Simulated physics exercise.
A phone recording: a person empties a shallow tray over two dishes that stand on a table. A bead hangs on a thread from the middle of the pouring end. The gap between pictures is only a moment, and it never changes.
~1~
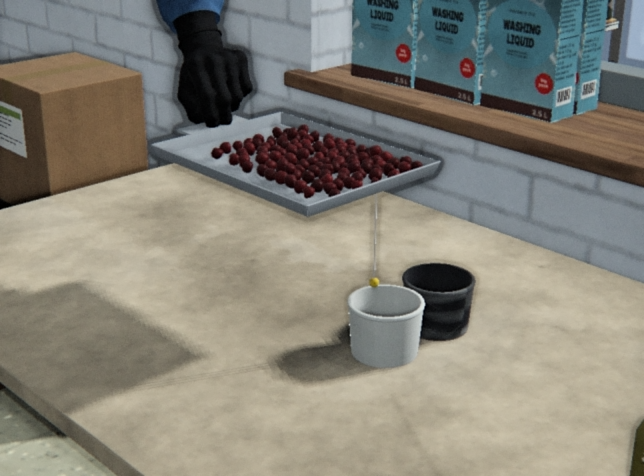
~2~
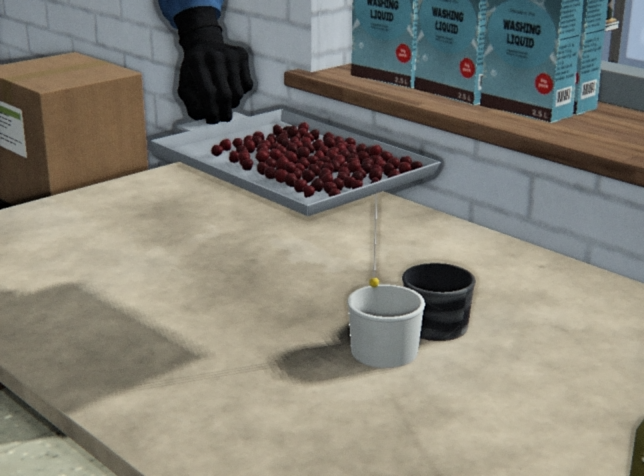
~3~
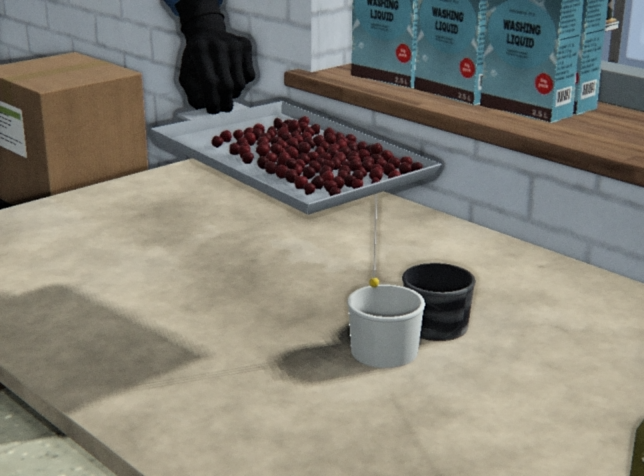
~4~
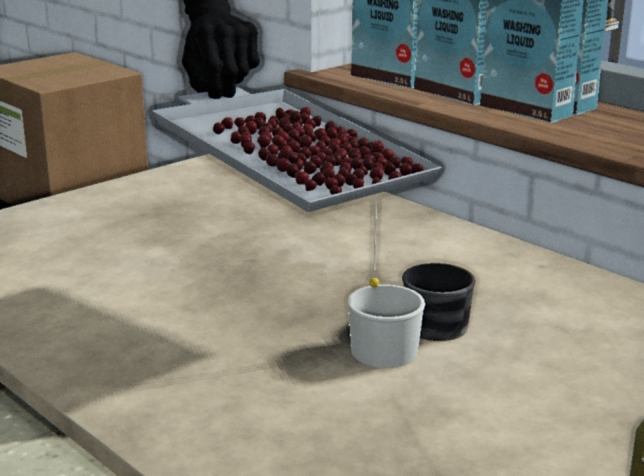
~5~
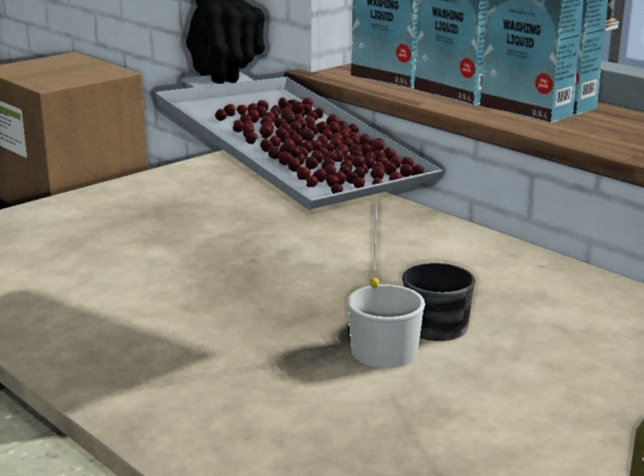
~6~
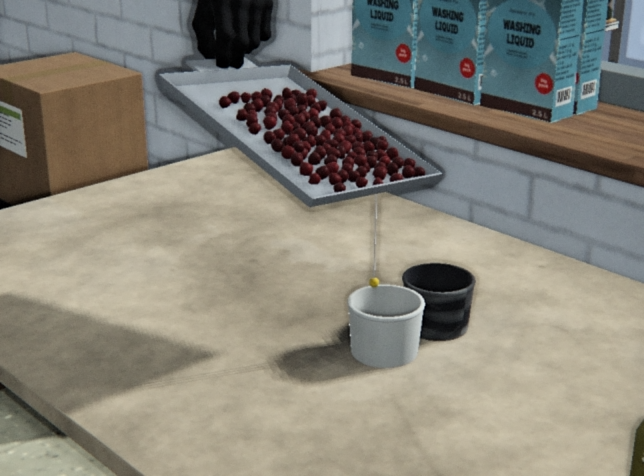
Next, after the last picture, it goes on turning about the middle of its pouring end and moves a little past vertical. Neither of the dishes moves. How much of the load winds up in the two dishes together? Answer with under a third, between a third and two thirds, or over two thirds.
The two dishes together get between a third and two thirds of it.
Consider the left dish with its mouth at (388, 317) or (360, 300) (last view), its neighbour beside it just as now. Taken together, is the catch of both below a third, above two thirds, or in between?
Case one, one to two thirds; case two, under a third.
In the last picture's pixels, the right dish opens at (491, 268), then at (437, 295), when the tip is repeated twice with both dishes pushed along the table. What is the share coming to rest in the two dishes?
About 50 per cent first, then about 50 per cent.
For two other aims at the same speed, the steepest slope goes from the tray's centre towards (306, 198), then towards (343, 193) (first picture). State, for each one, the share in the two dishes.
Well, 0 percent for one and then 10 percent for the other.
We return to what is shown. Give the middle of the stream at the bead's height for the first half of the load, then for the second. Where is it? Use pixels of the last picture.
About (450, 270), and after that about (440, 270).
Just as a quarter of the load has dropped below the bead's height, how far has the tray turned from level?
It is at around 90 degrees by then.
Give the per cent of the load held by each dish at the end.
Left dish: 10; right dish: 50 percent.
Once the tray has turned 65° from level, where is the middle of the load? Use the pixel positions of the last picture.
About (384, 130).
Just after the last frame, tray tipped steeply; almost all on the tray; just a few in the air.
A moment on, tray tipped past a quarter turn; about a tenth in the left dish; roughly a third in the right dish; roughly a third outside both; about a tenth in the air.
Further on, tray tipped past a quarter turn; about a tenth in the left dish; roughly half in the right dish; roughly half outside both.
When it is over, tray tipped past a quarter turn; about a tenth in the left dish; roughly half in the right dish; roughly half outside both.
